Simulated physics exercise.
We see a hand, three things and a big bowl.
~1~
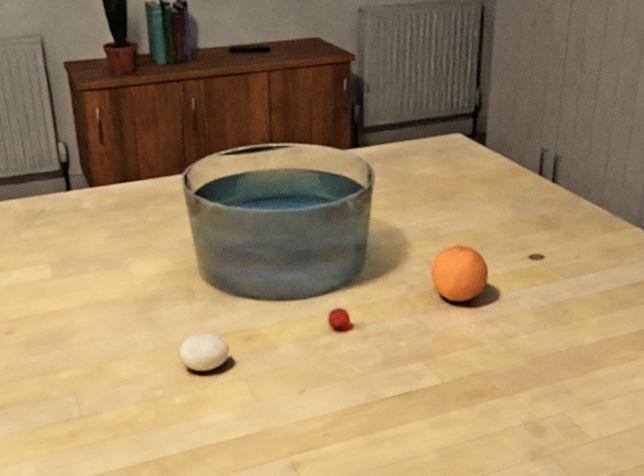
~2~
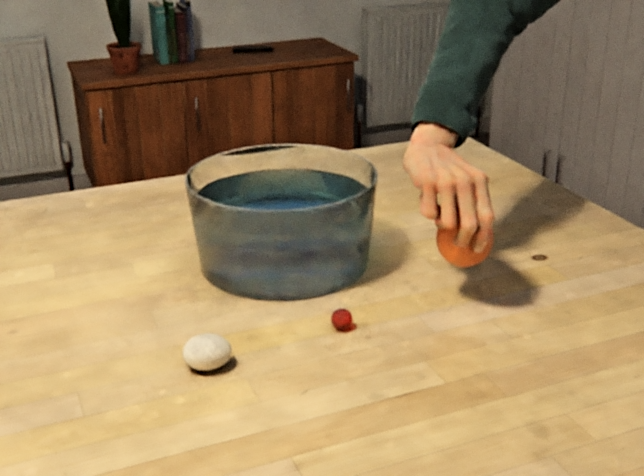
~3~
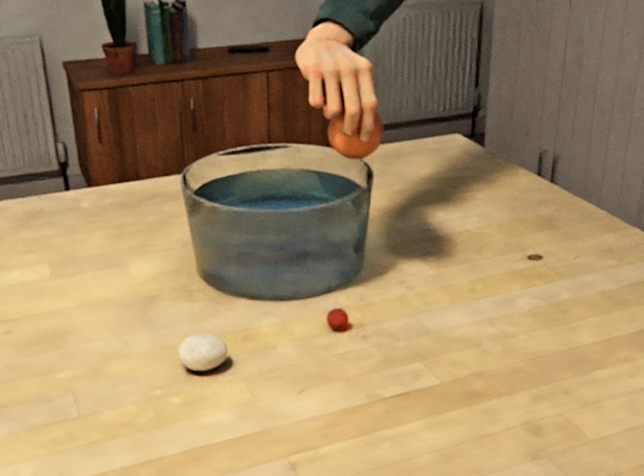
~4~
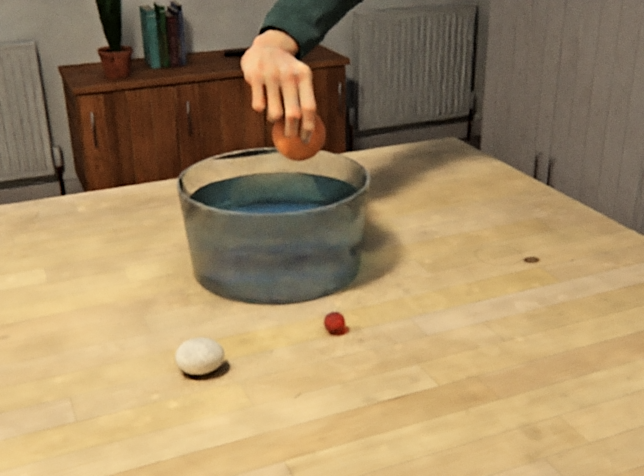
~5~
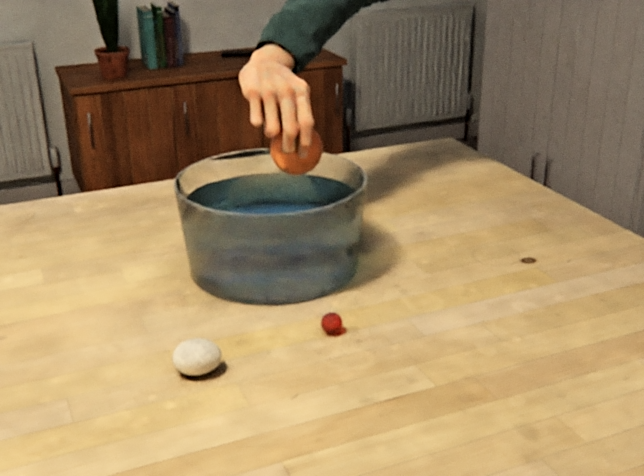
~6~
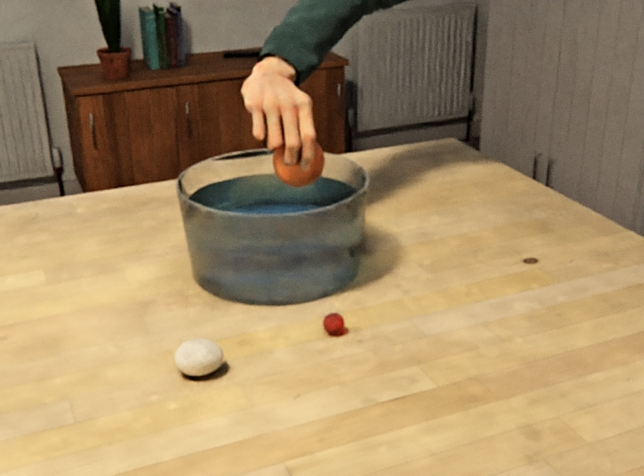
A hand in a green sleeve picks up the orange from the right side of a wooden table, carries it left over a big glass bowl of water, and lowers it near the surface, while an egg and a red marble lie in front.
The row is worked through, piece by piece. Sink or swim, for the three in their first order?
From the left: It goes to the bottom, it goes to the bottom, it stays at the surface.
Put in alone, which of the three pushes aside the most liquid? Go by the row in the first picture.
That is the right object.
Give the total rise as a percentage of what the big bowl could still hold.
Roughly 14 per cent.
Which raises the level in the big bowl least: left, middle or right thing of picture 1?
That is the middle object.
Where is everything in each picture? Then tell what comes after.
The first picture shows the row from the left; egg (204, 352); glass marble (339, 318); orange (460, 273).
The second picture shows a hand picks up the orange; orange (465, 239); glass marble (342, 319).
In the third picture, it is carried over; orange (356, 131); egg (203, 352).
In the fourth picture, it is above the big bowl; orange (299, 135); glass marble (334, 322).
The fifth picture shows it comes down; orange (297, 149); egg (197, 357).
In the sixth picture, it is just over the surface; egg (199, 357); glass marble (334, 323); orange (299, 161).
Soon after, the orange floats.
Later, the glass marble goes to the bottom.
In the end, the egg goes to the bottom; afloat, orange.
